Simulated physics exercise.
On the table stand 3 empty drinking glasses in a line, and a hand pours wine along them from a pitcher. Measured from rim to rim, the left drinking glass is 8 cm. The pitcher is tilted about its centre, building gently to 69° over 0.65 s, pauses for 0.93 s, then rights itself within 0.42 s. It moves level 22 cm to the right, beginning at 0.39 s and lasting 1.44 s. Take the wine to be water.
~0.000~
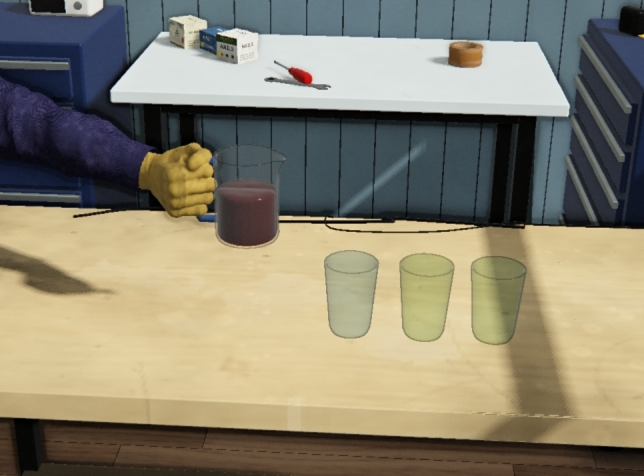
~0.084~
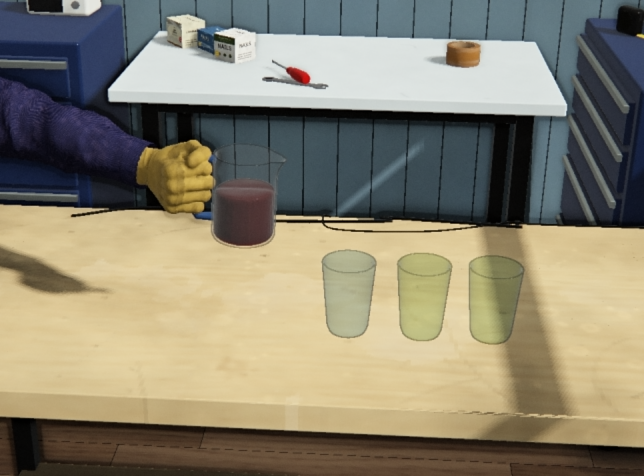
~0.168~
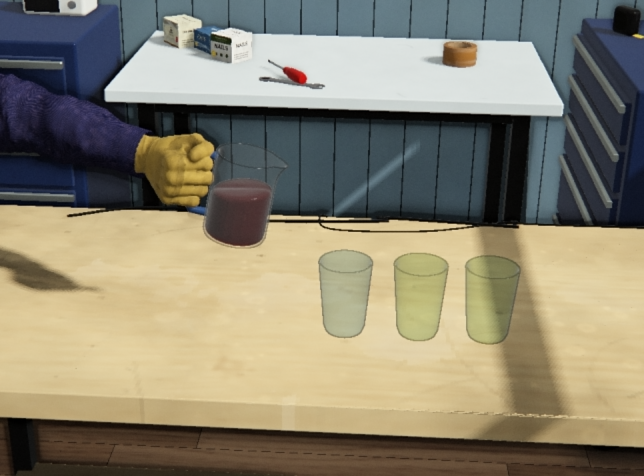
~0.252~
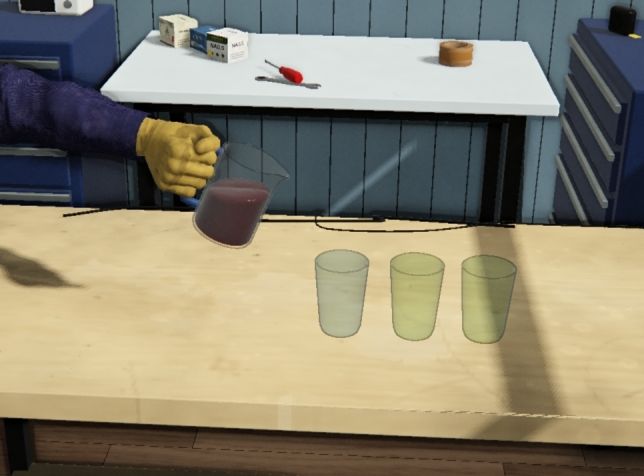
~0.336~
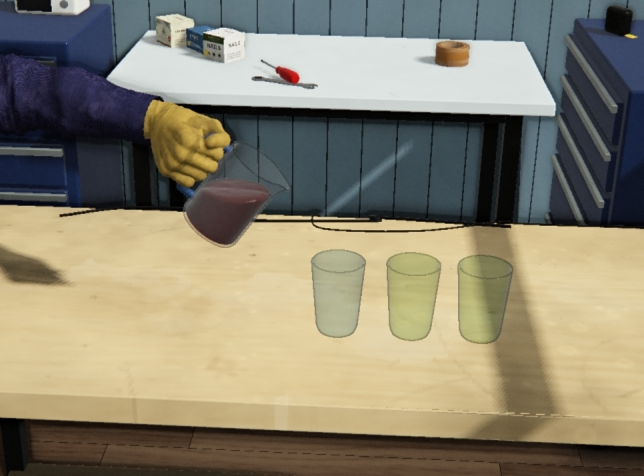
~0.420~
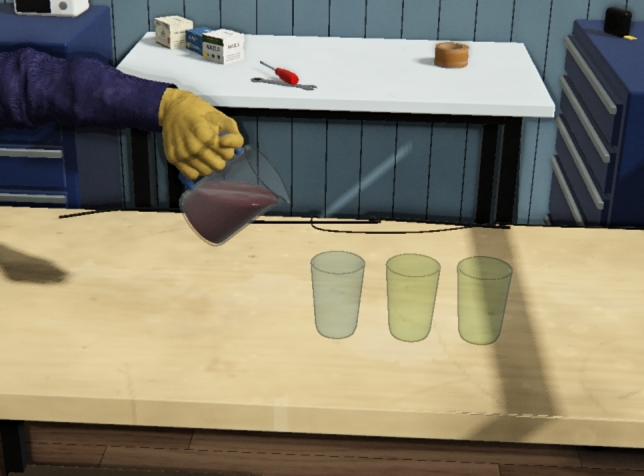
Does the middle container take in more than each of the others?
Number one.
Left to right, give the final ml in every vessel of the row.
Left 100 ml, middle 60 ml, right 10 ml.
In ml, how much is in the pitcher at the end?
It ends up holding near 230 ml.
Then, 0.86 s in, the tilt is 69° and from the left they hold 65 ml, 0 ml, 0 ml, the pitcher 380 ml, and 0 ml is on the table.
Then, 1.18 s in, the tilt is 69° and from the left they hold 100 ml, 5 ml, 0 ml, the pitcher 310 ml, and 45 ml is on the table.
Then, 1.51 s in, the tilt is 69° and from the left they hold 100 ml, 60 ml, 0 ml, the pitcher 255 ml, and 50 ml is on the table.
Then, 1.87 s in, the tilt is 14° and from the left they hold 100 ml, 60 ml, 10 ml, the pitcher 235 ml, and 75 ml is on the table.
Finally, from the left they hold 100 ml, 60 ml, 15 ml, the pitcher 235 ml, and 80 ml is on the table.
